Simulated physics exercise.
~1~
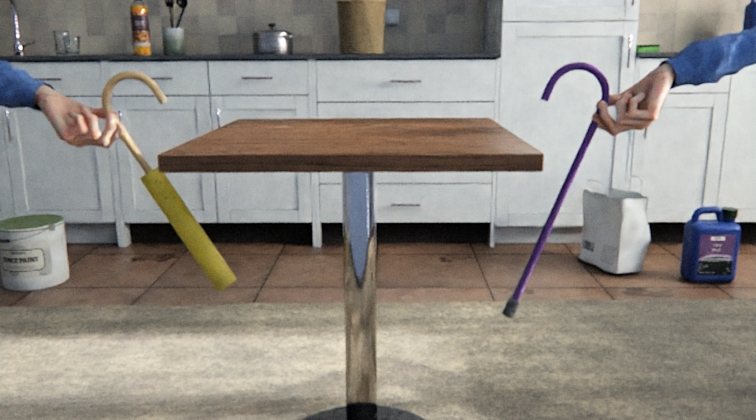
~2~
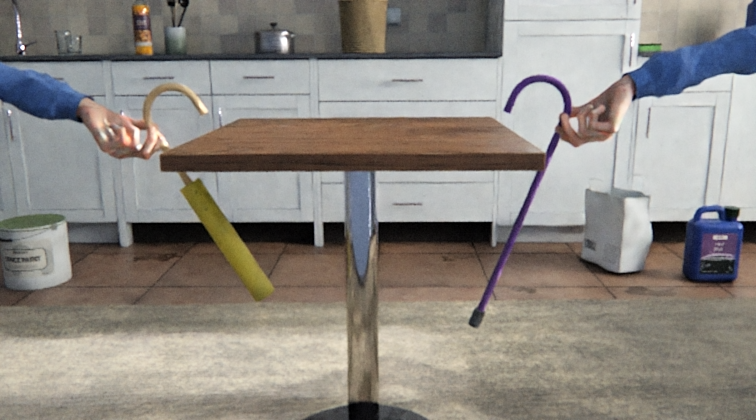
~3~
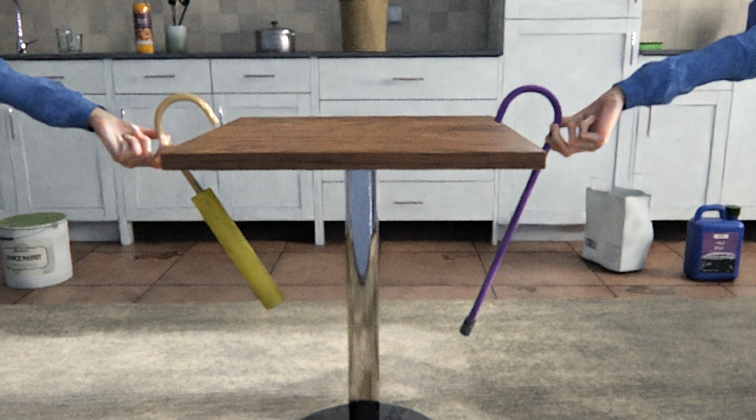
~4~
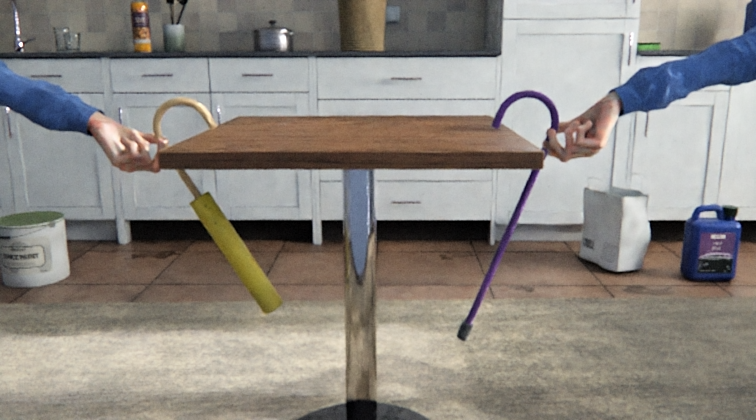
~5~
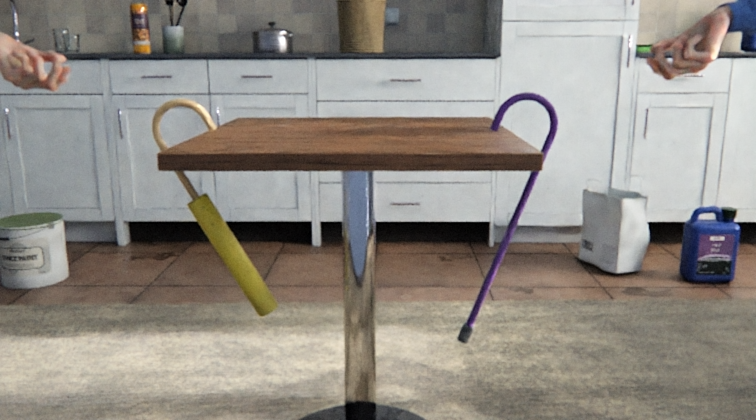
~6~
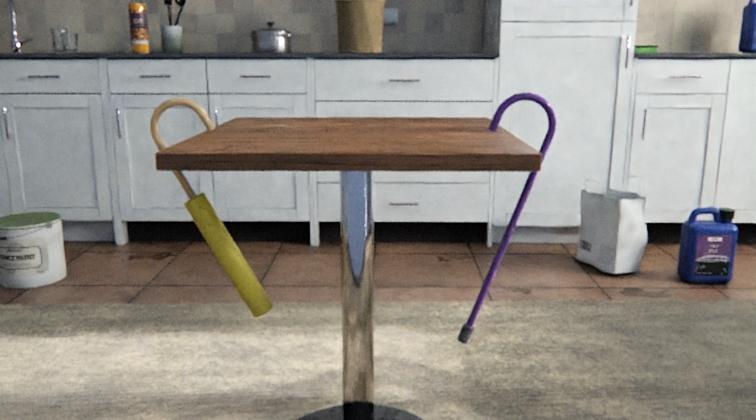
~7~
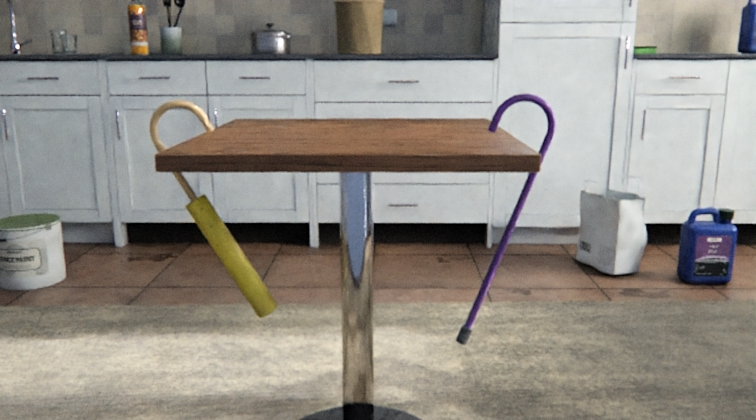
In the video, two hands bring a yellow umbrella with a hooked handle and a purple cane to opposite ends of a wooden table, hook them over the left and right edges, then let go and withdraw, leaving both hanging there at rest.
